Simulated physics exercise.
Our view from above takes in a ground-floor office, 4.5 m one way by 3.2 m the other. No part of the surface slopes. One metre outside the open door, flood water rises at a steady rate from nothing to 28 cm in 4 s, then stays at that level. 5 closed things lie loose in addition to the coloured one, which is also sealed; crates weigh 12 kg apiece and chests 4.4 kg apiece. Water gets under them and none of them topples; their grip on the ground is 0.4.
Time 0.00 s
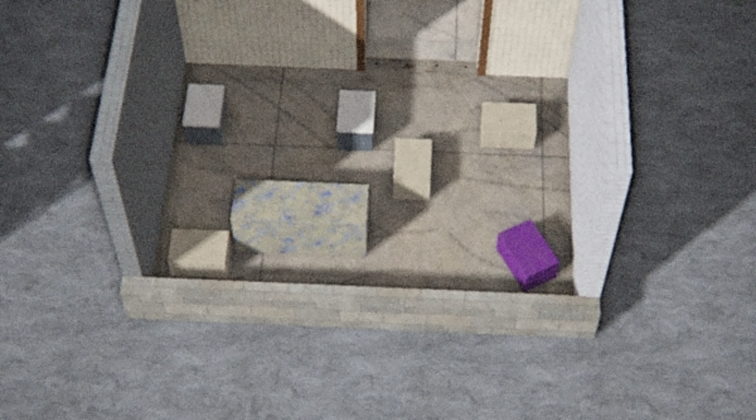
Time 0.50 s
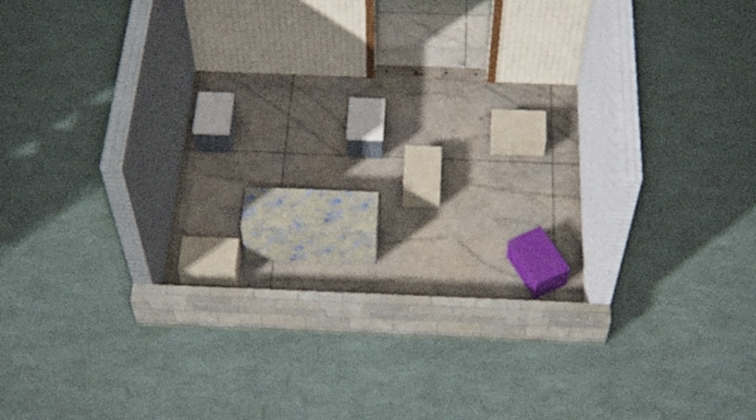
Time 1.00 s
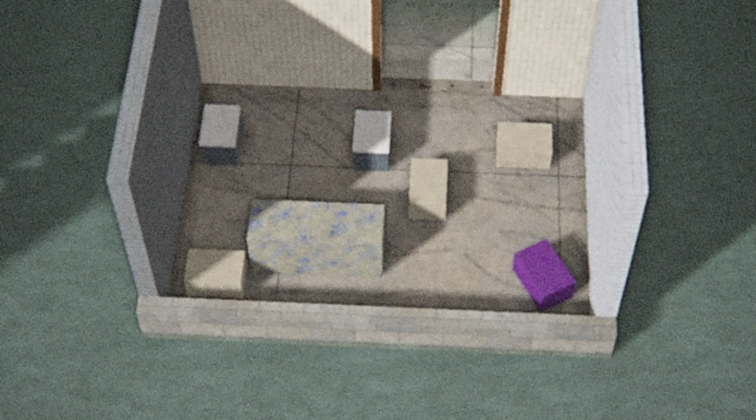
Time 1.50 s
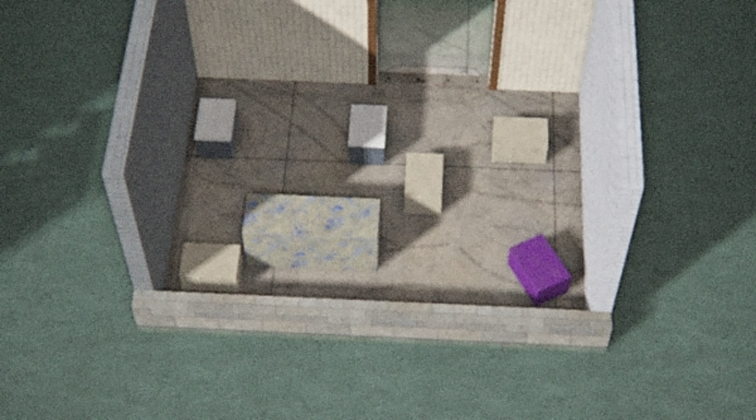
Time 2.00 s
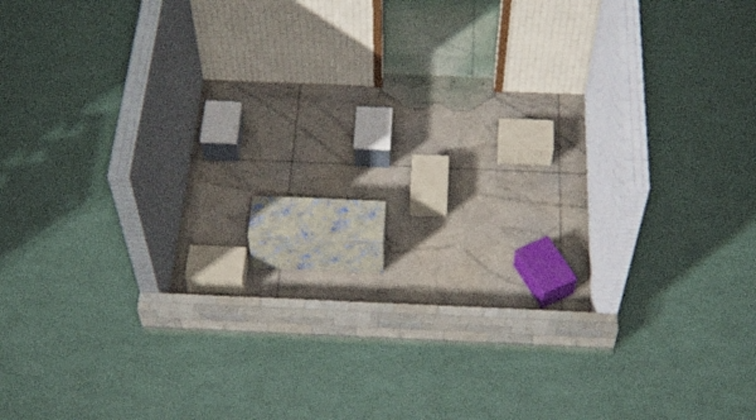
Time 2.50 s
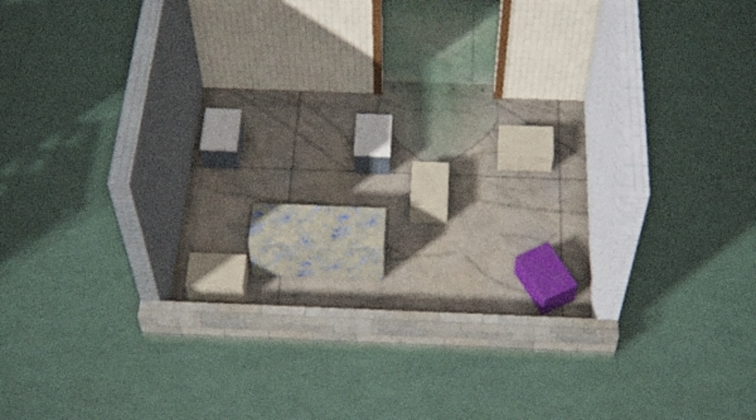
A roofless, pale-walled ground-floor office with a tiled floor and an open doorway at the back is seen from high above. A large mottled cream-and-blue slab lies left of centre, with two grey blocks behind it, three beige blocks around the floor, and a purple crate at front right. Greenish water covers the grey ground outside, then creeps in through the doorway, while the objects stay put and the camera shifts slightly.
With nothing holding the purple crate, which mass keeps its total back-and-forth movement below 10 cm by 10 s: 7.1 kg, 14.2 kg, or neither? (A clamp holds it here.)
Short answer: Neither one.
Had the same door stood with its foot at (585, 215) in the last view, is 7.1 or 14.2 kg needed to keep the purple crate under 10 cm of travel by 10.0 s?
In that setup neither mass works.
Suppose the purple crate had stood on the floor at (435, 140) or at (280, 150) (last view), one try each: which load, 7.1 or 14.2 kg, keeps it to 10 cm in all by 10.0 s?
First try none suffices, second try none suffices.
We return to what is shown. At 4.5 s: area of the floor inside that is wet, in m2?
Flooded: Near 8.5 m2.
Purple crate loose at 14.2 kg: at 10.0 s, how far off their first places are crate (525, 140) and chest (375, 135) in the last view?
10 cm, 80 cm.
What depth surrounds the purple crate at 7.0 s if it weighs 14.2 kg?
About 19 cm.
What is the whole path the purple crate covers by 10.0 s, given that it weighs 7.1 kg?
Some 120 cm in all.
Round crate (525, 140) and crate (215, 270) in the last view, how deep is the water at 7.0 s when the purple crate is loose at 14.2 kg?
Depths: Near 9 cm, then near 9 cm.
After 3.5 s the purple crate would be 0 cm from its start with 7.1 kg and 0 cm from its start with 14.2 kg; 0 cm of water round it then.
After 4.5 s the purple crate would be 24 cm from its start with 7.1 kg and 1 cm from its start with 14.2 kg; 3 cm of water round it then.
After 7.0 s the purple crate would be 18 cm from its start with 7.1 kg and 10 cm from its start with 14.2 kg; 19 cm of water round it then.
After 10.0 s the purple crate would be 23 cm from its start with 7.1 kg and 36 cm from its start with 14.2 kg; 20 cm of water round it then.
